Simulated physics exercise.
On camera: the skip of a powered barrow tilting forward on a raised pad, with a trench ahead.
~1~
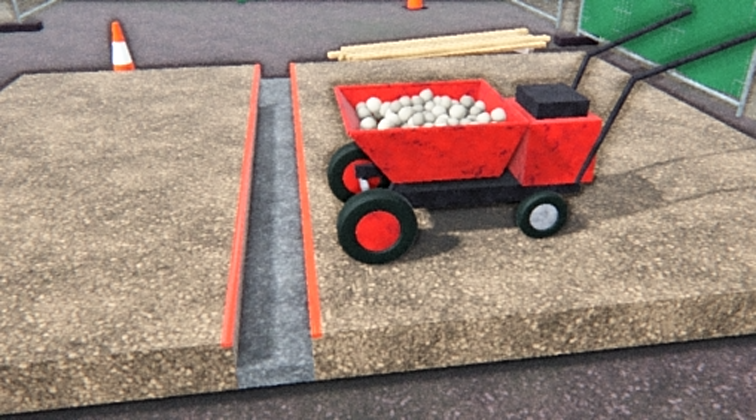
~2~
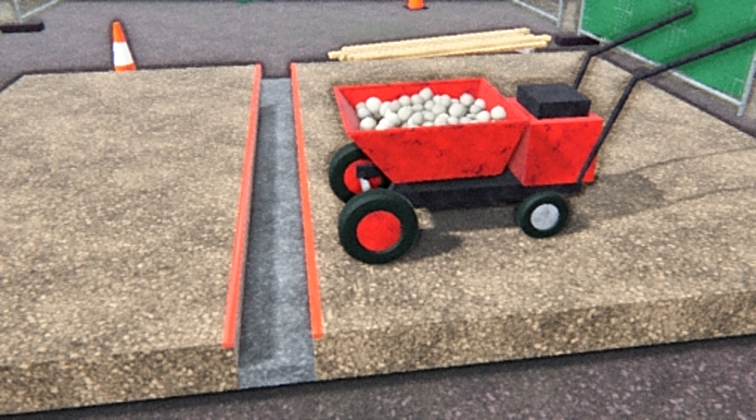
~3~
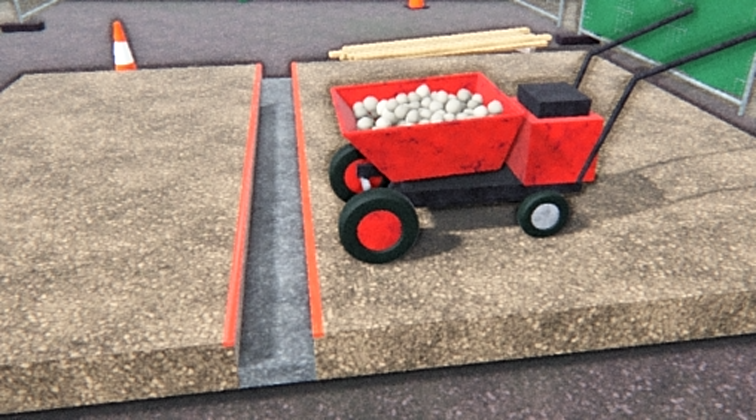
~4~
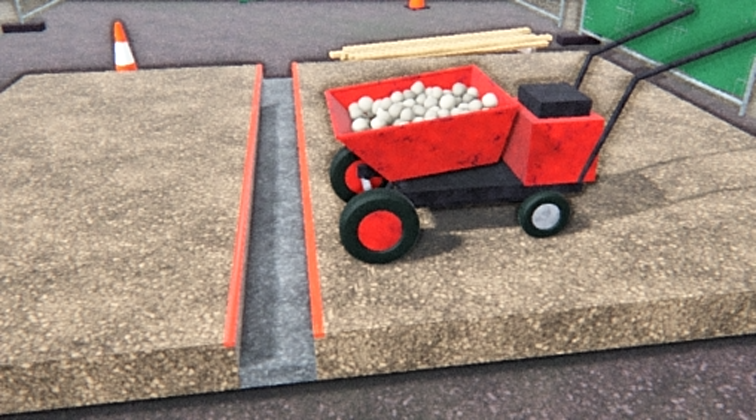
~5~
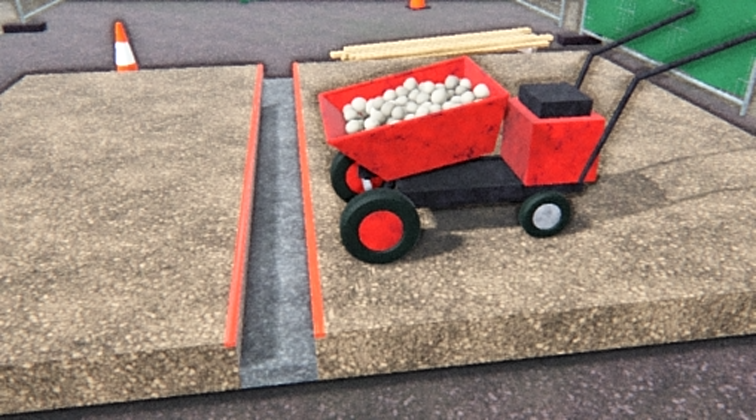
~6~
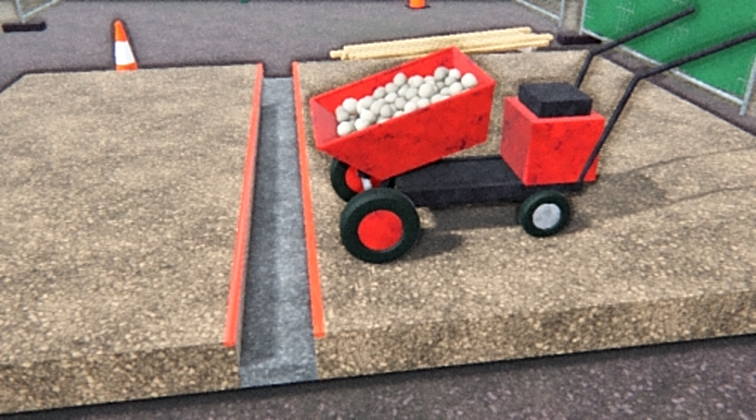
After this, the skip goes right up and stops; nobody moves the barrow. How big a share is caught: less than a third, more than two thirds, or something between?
The trench takes between a third and two thirds.
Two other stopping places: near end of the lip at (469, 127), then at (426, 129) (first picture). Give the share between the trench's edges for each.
About 40 and 80 per cent.
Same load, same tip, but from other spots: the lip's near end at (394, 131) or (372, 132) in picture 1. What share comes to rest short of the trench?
In turn 0 and 0 in a hundred.
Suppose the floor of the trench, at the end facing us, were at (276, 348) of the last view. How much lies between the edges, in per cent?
Roughly 40 in a hundred.
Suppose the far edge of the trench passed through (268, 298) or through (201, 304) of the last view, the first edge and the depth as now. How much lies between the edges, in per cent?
Near 0 % and 90 %.
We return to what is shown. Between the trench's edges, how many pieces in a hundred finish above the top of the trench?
Near 5 %.
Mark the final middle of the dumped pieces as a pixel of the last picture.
At about (241, 234).
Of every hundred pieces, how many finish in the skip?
Close to 0 per cent.
Soon after the last picture, skip tipped steeply; all in the skip.
A little later, skip tipped right over; about two thirds in the skip; a small part in or heaped over the trench; about a quarter beyond it; a small part falling.
Later still, skip tipped right over; a small part in the skip; about half in or heaped over the trench; about half beyond it.
At rest, skip tipped right over; about half in or heaped over the trench; about half beyond it.
